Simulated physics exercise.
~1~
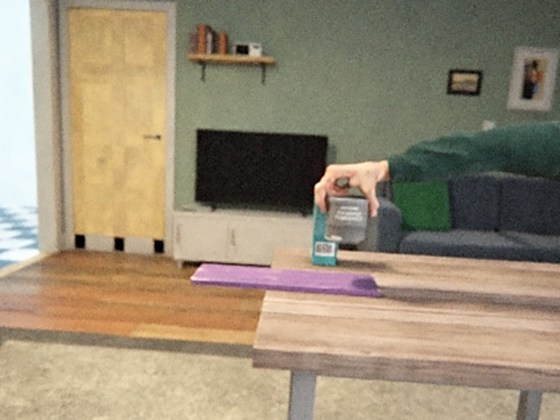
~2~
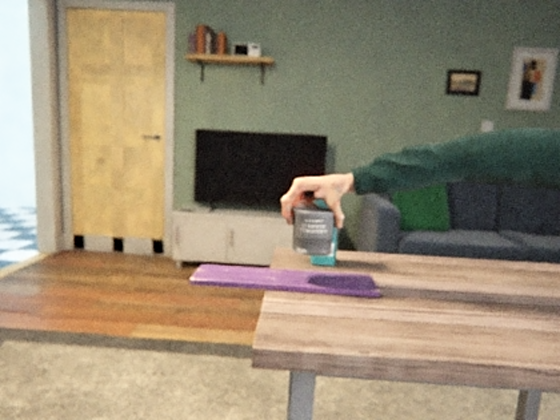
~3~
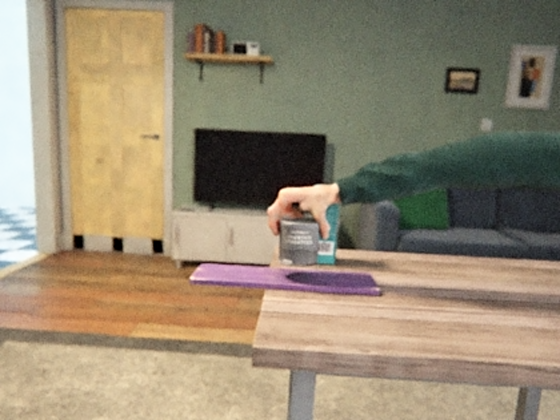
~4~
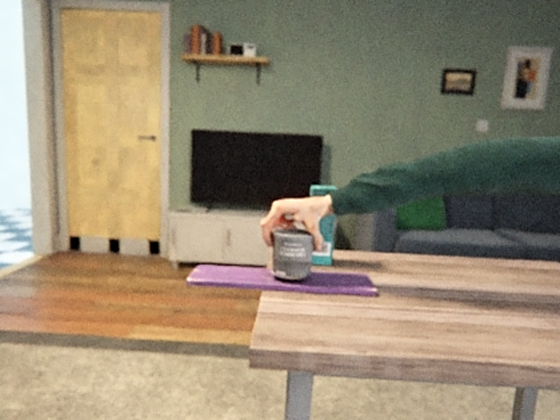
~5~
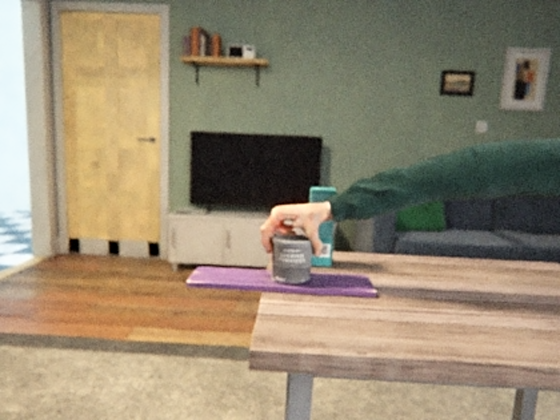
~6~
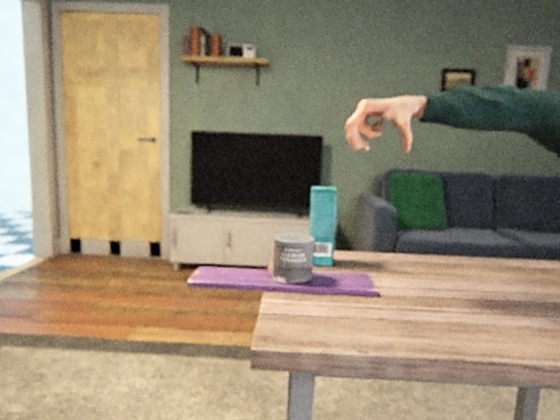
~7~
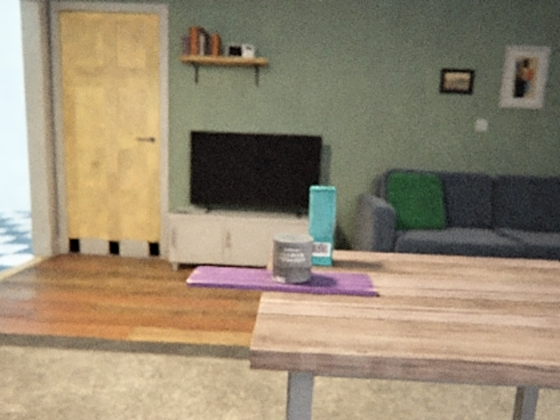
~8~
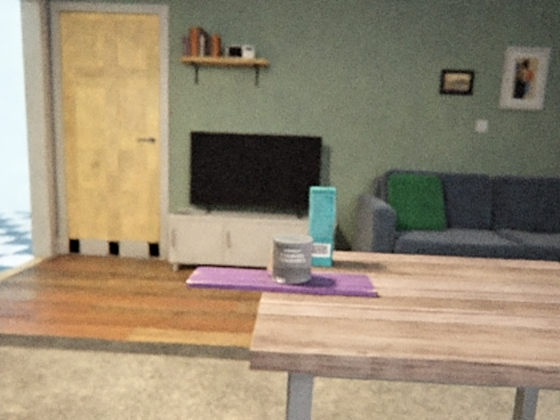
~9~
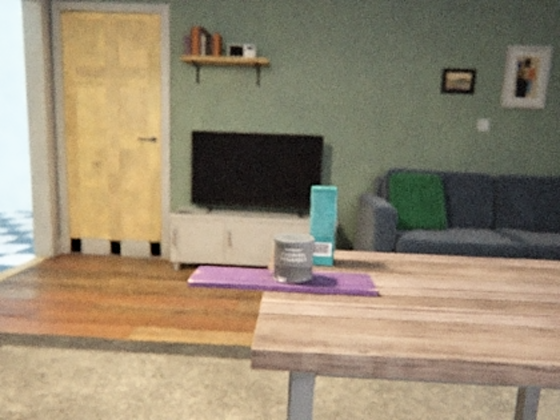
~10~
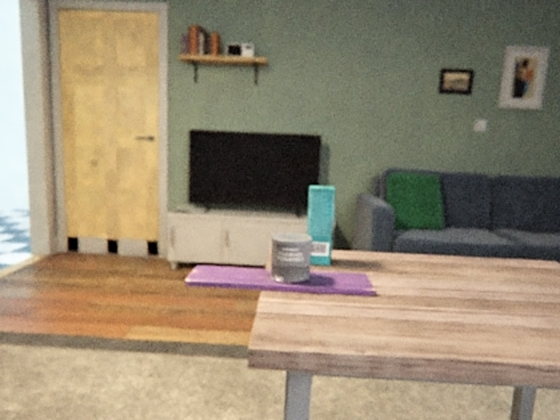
A hand in a dark green sleeve holds a grey tin above a purple board that juts out past the left edge of a wooden table, with a tall turquoise carton standing on the board's right part. The slightly swaying view looks across a living room with a yellowish door at left, a television on a low cabinet, and a blue-grey sofa with a green cushion at right. The hand carries the tin left past the carton, then lowers it onto the board. It lets go and withdraws to the right. The tin, carton and board stay still, the board remaining level.
